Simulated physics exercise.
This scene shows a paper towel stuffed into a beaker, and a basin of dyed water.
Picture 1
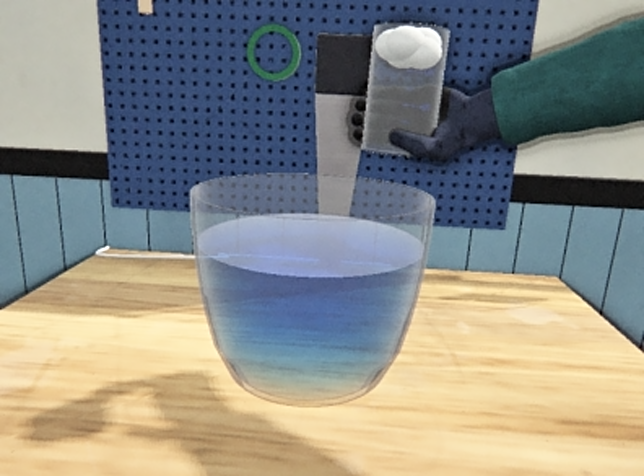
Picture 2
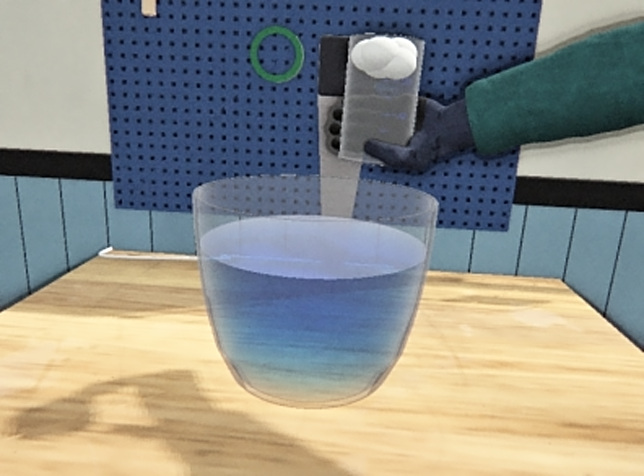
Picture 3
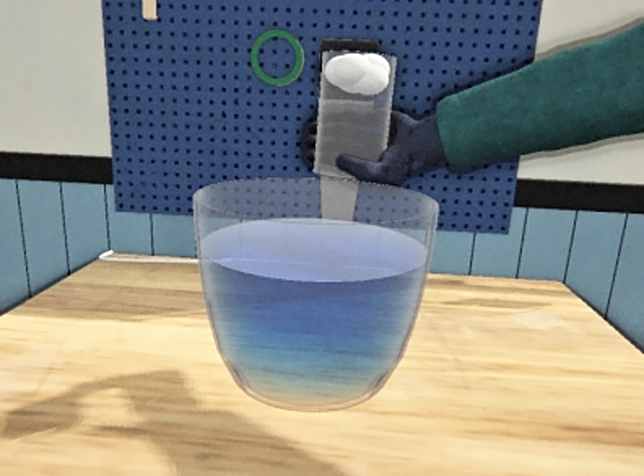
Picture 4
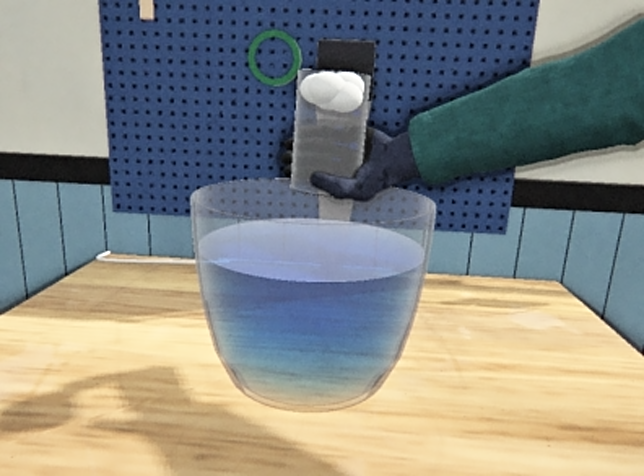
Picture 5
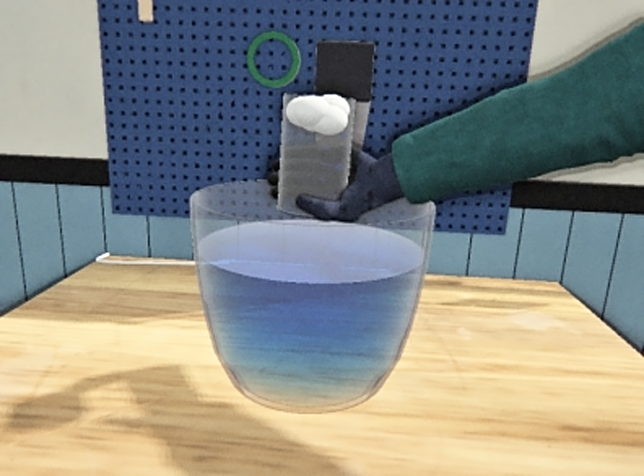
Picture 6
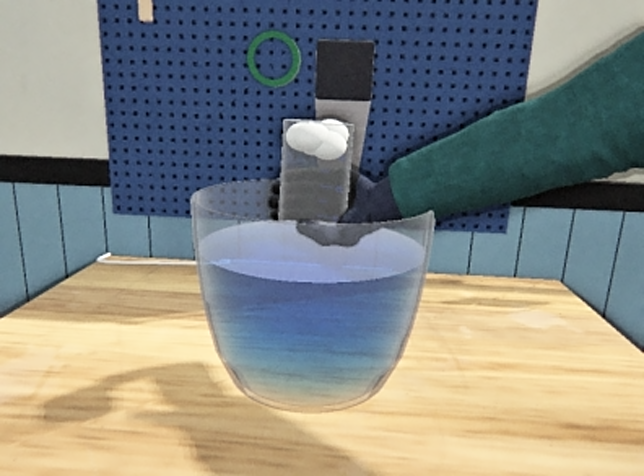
The video shows a gloved hand holding an upside-down clear beaker with white paper towel stuffed inside, moving it left and then lowering it behind the rim of a clear basin of blue water on a wooden table.
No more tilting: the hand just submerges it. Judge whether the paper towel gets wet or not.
Not wet.
A moment on, the beaker enters the dyed water.
Further on, air is trapped inside and holds the level down.
When it is over, the beaker is under, still full of air, and the paper towel is dry.
